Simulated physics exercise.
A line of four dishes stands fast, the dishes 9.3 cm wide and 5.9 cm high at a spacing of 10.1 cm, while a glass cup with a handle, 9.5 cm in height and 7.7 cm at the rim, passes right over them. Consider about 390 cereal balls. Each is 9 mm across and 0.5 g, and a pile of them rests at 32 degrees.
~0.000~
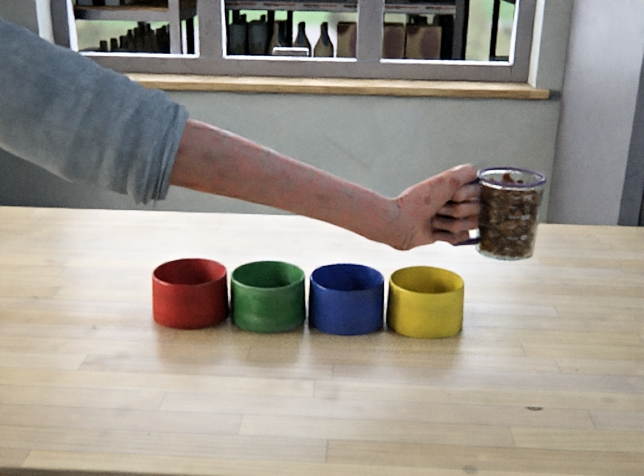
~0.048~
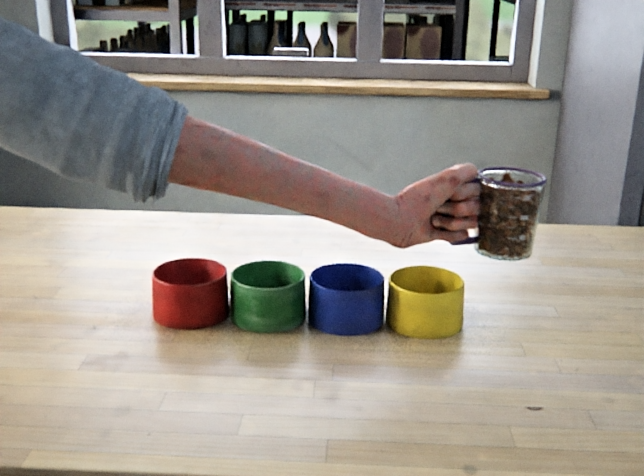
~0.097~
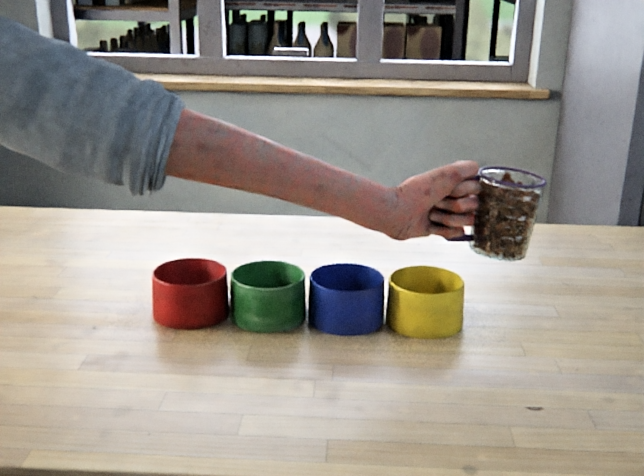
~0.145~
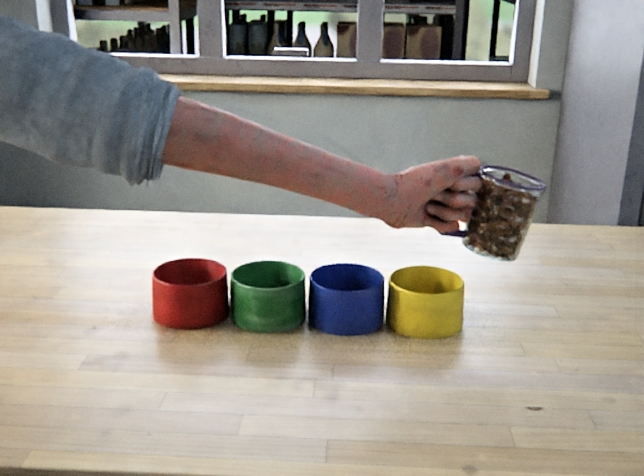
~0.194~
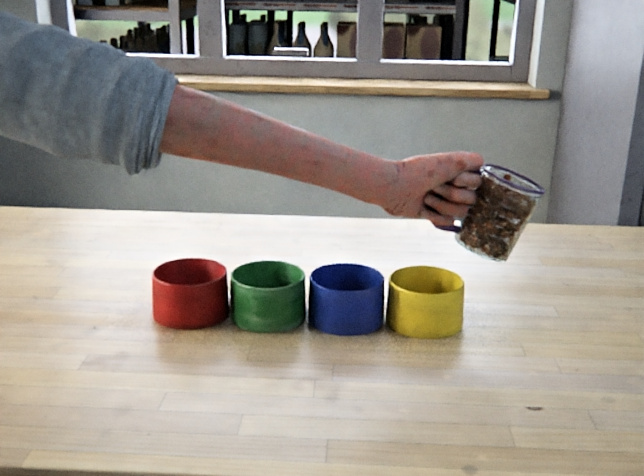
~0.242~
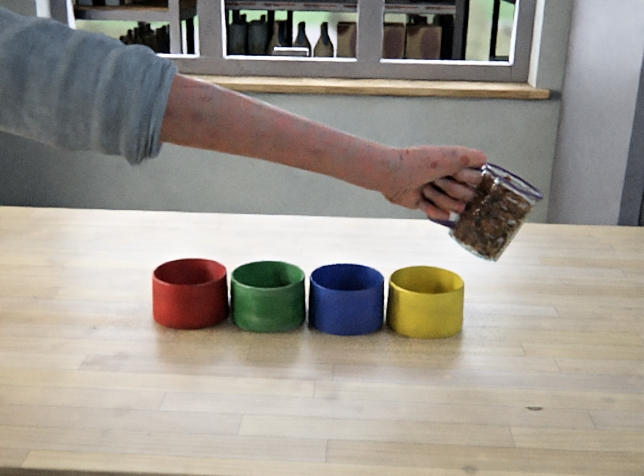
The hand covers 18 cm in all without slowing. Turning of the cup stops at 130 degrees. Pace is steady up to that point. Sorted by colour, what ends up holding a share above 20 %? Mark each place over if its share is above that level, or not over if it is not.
Red: Not over, blue: Not over, green: Not over, yellow: Over, counter: Over.
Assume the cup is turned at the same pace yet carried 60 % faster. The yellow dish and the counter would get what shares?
Then: Yellow 90, counter 10.
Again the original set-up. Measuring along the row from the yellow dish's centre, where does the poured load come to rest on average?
Roughly 6 cm to the right.
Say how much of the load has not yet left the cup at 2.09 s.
Close to 0 per cent of the load, I'd guess.
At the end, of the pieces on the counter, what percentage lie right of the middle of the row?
About 100 per cent.
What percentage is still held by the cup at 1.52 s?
Near 0 per cent of the load.
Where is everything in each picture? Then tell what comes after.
The first picture shows cup at (508, 214), tilt 0 degrees, lip at (544, 177), moved 0.0 cm; middle of the pieces at (508, 215); yellow dish at (427, 280); blue dish at (347, 277); green dish at (268, 274); red dish at (190, 272).
The second picture shows cup at (507, 214), tilt 1 degrees, lip at (544, 178), moved 0.1 cm; middle of the pieces at (507, 215).
The third picture shows cup at (505, 214), tilt 6 degrees, lip at (544, 181), moved 0.4 cm; middle of the pieces at (505, 215).
The fourth picture shows cup at (501, 214), tilt 12 degrees, lip at (544, 185), moved 0.8 cm; middle of the pieces at (501, 215).
The fifth picture shows cup at (497, 214), tilt 19 degrees, lip at (543, 190), moved 1.3 cm; middle of the pieces at (497, 215).
The sixth picture shows cup at (493, 214), tilt 26 degrees, lip at (541, 195), moved 1.8 cm; middle of the pieces at (492, 215); yellow dish at (427, 280); blue dish at (347, 277); green dish at (268, 274); red dish at (190, 272). Its pace works out near 145 degrees a second; the hand travels 10 cm a second.
After 1.01 s, tilt 130 degrees; cup holds 40 %, yellow 15 %.
Then, at 1.52 s, tilt 130 degrees; cup holds 0 %, yellow 40 %.
After 2.09 s, tilt 130 degrees; cup holds 0 %, yellow 40 %.
In the end, at 2.4 s, red 0 %, blue 0 %, green 0 %, yellow 40 %, counter 60 %.
